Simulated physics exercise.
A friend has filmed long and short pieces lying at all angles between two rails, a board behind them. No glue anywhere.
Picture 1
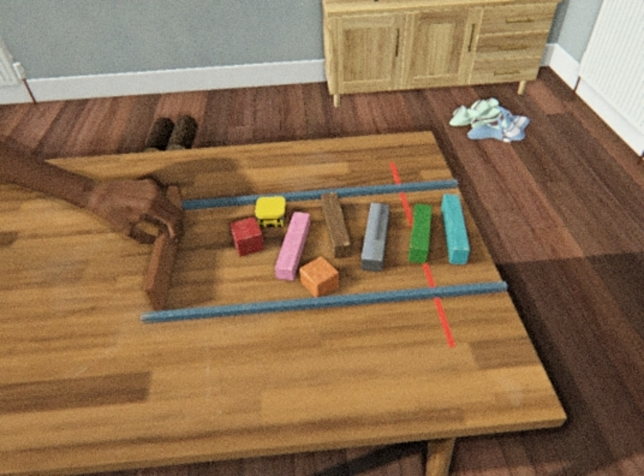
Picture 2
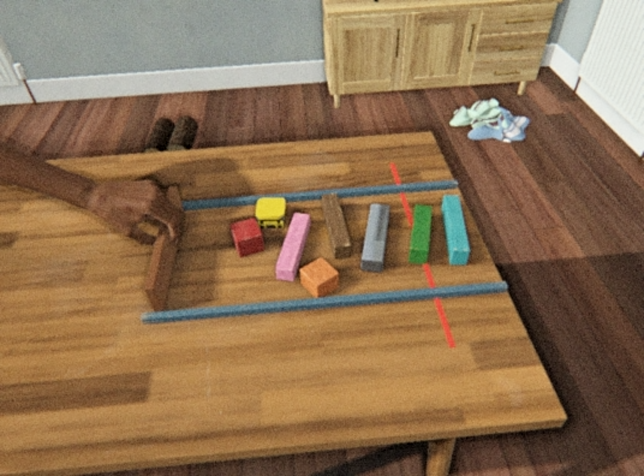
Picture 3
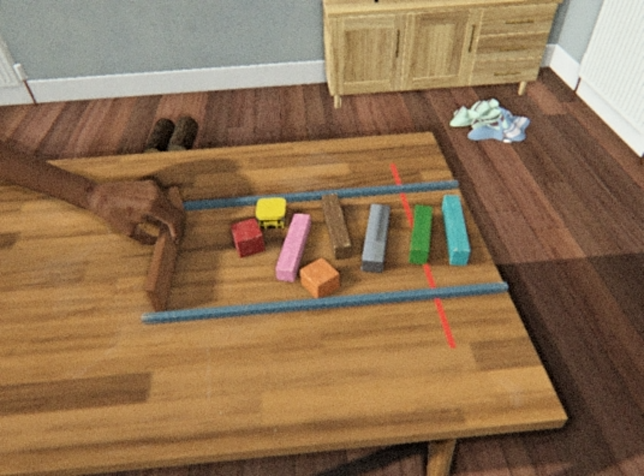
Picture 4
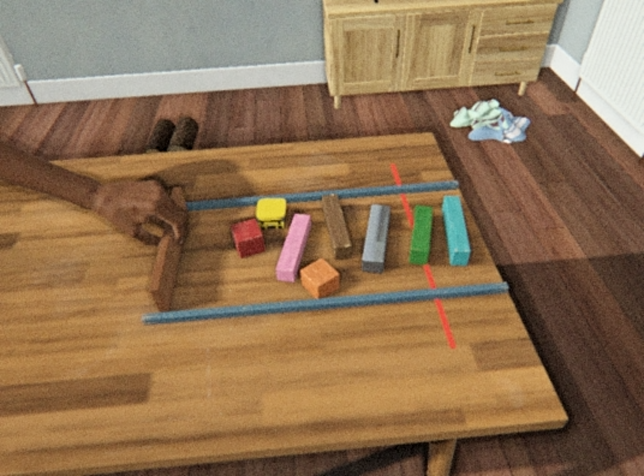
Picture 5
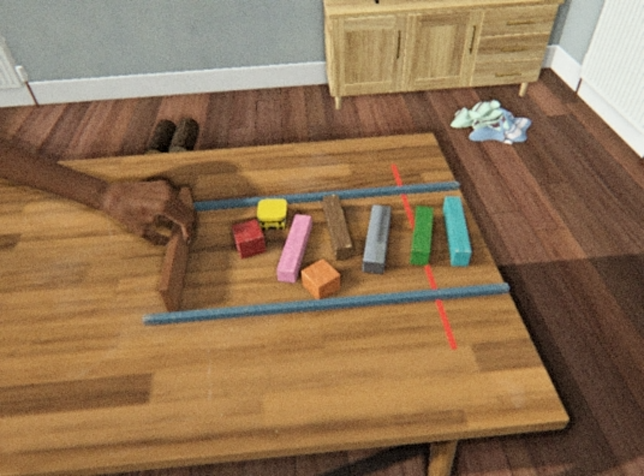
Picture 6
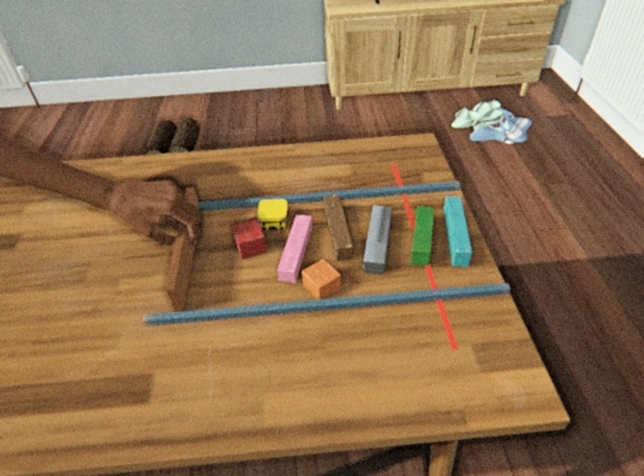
On a wooden table in a room with a cabinet behind, coloured blocks and bars lie between two blue rails, some near a red line. A hand at the left holds a brown board upright, at first almost still, then slides it slightly right toward the pieces, which stay in place.
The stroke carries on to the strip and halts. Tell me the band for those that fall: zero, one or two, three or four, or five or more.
Here the number that fall off is three or four.
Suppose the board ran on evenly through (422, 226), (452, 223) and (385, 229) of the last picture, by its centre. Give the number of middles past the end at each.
Past the end: 3, 5 and 1.
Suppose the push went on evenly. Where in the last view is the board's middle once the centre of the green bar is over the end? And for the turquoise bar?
Near (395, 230) and (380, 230).
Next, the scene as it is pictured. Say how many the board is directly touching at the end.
It touches 3.
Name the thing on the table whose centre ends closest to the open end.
The brown bar.
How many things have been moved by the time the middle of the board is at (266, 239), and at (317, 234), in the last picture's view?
The counts are 3 and 6.
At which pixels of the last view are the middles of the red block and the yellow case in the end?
The red block stops around (430, 226); the yellow case around (422, 202).
Early on, none off yet; turquoise bar at rest near (457, 230); green bar at rest near (423, 235); grey stick at rest near (378, 238).
A while later, none off yet; turquoise bar at rest near (457, 230); green bar at rest near (423, 235); grey stick travelled a little near (392, 238).
Further along, none off yet; turquoise bar travelled a little near (485, 228); green bar travelled about its own width near (470, 231); grey stick travelled about its own width near (451, 233).
Finally, the number that fall off is three or four; lost, grey stick, green bar and turquoise bar.
